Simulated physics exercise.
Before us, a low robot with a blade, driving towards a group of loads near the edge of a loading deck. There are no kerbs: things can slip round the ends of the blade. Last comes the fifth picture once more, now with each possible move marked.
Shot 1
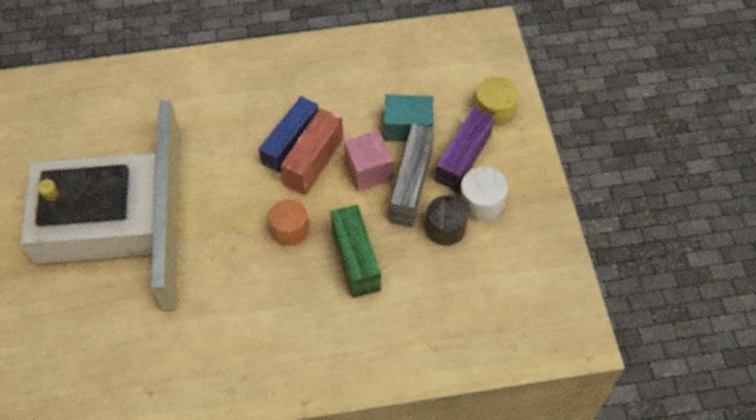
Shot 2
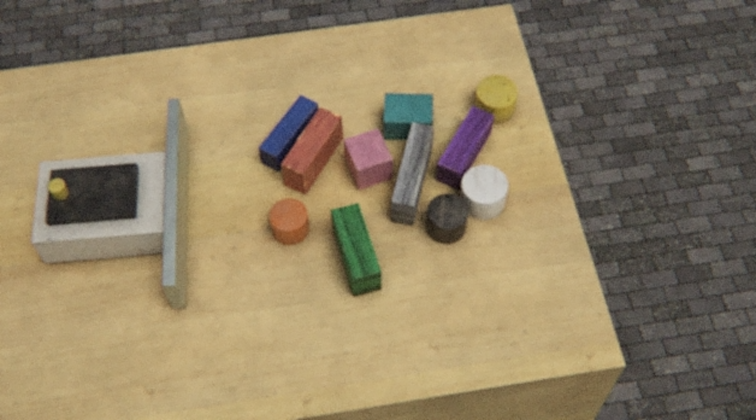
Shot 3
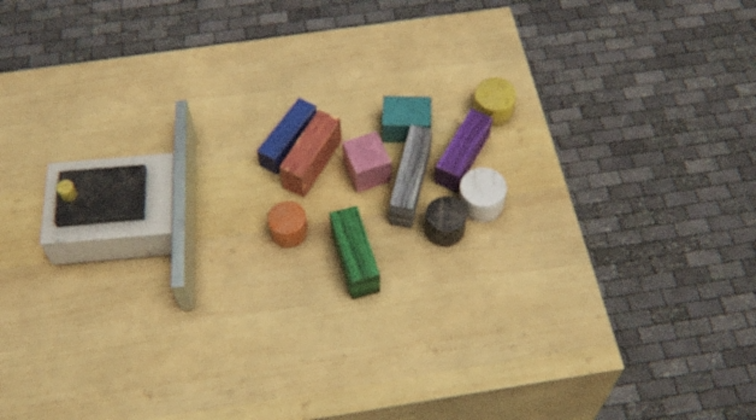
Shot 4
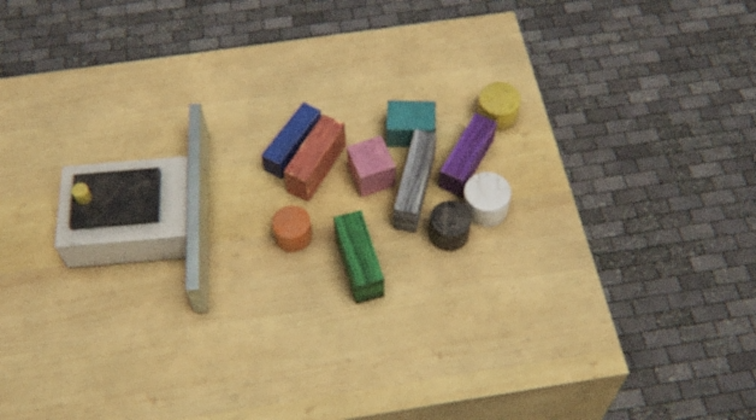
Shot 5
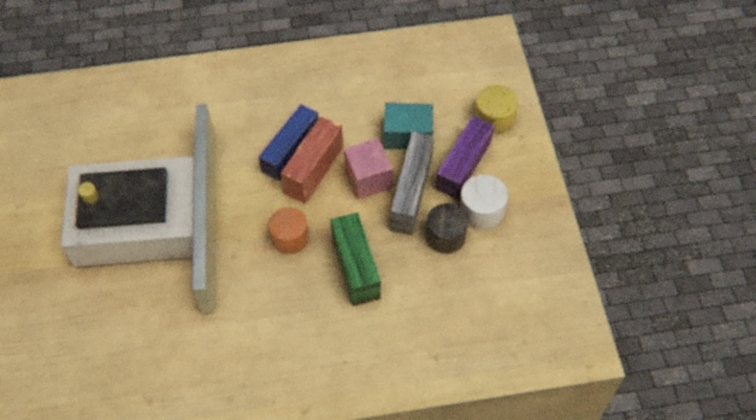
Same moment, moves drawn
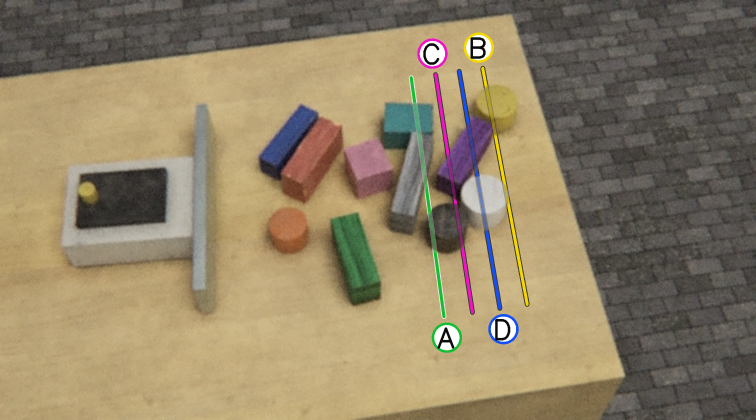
A low white robot with an upright grey blade creeps slowly to the right across a pale wooden deck, starting at the left side. It advances a short way over the bare surface, still clear of the colourful bars, blocks and canisters clustered near the right edge, which stay in their places.
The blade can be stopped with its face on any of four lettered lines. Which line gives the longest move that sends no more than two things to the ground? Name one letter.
Line D.
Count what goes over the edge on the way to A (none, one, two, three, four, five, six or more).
The count is none.
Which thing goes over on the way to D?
It is the purple stick.
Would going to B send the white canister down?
Yes.
On the copy, A at (426, 188); B at (503, 177); C at (453, 184); D at (478, 180).
On D. First, robot (231, 182); blue stick (319, 137); green stick (363, 259).
Then, robot (331, 169); yellow canister (526, 106); purple stick (520, 167).
Finally, robot (407, 158); purple stick over the edge; turquoise crate (551, 140); one fallen.
By contrast, A is within the limit but short; B drops four; C is within the limit but short.
